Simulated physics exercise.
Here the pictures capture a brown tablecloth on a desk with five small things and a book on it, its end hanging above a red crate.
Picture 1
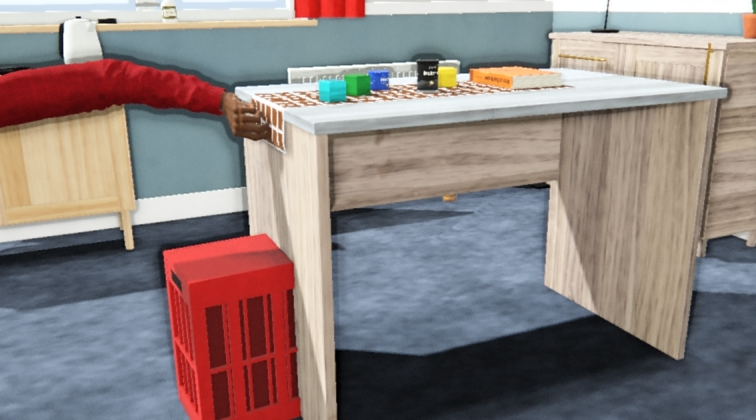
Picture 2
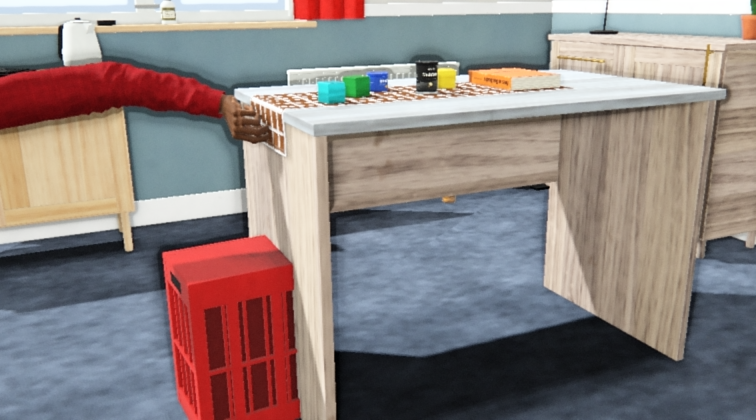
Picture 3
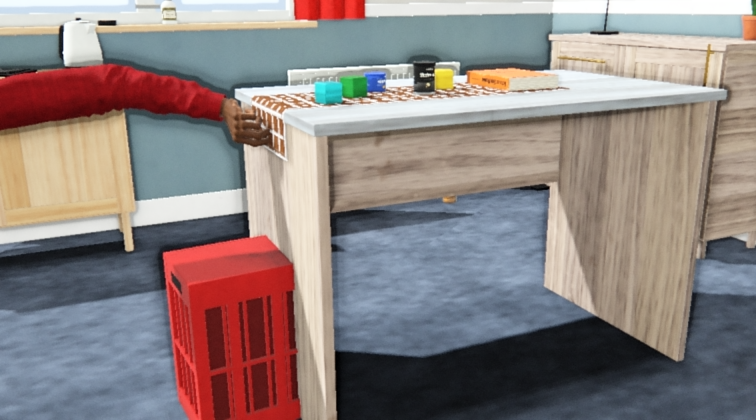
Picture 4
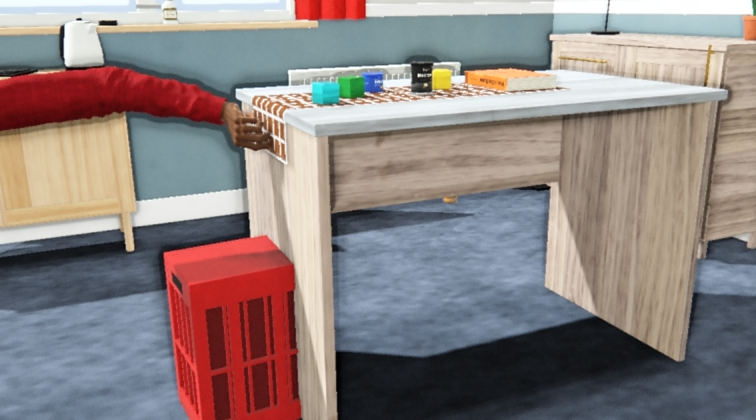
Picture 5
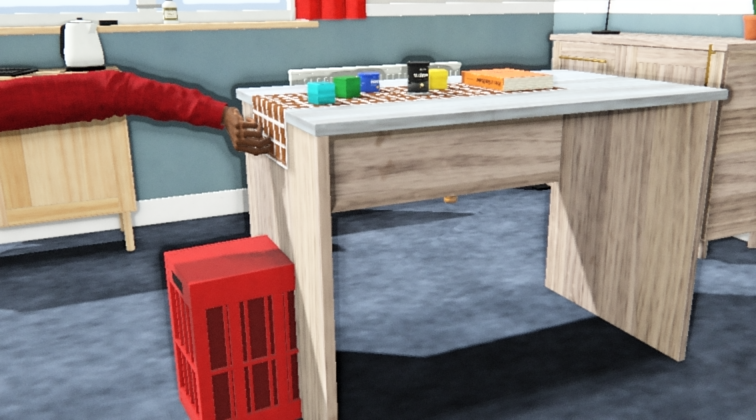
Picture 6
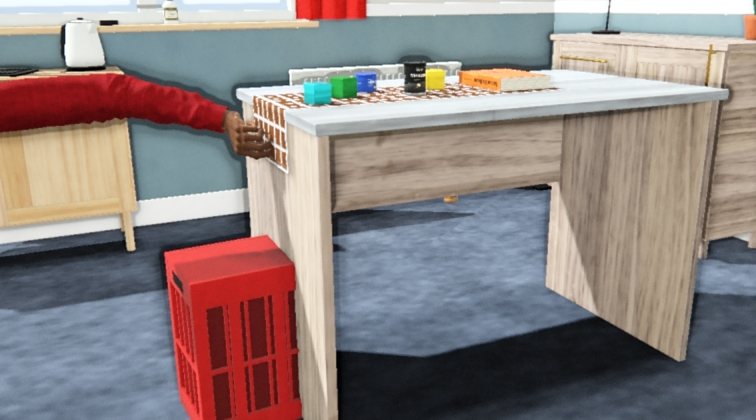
A brown checked cloth slid slowly left across a desk as a red-sleeved hand held its hanging end, which crept lower above a red crate, carrying the small coloured things and orange book along.
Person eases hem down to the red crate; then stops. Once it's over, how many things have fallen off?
The drop count comes to two.
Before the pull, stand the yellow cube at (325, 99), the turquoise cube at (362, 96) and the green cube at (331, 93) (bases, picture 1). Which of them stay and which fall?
Yellow cube dropped, turquoise cube dropped, green cube dropped.
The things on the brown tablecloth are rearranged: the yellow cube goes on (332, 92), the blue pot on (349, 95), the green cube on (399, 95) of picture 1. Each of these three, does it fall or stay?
Yellow cube dropped, blue pot dropped, green cube kept.
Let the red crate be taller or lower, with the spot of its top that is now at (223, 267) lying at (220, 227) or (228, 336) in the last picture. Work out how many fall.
The count would be 1 and then 4.
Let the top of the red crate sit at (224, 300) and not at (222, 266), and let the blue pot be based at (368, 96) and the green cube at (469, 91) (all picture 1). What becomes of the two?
The blue pot does not stay aboard, and the green cube stays aboard.
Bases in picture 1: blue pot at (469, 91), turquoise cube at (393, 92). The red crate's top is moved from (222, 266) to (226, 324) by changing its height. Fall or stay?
Observed: Blue pot remains seated; turquoise cube departs.
A little later, hem near (272, 199); all still up.
Next, hem near (272, 228); turquoise cube gone.
Later still, hem on the crate; turquoise cube and green cube gone.
When it is over, hem on the crate; turquoise cube and green cube gone. The answer is two.
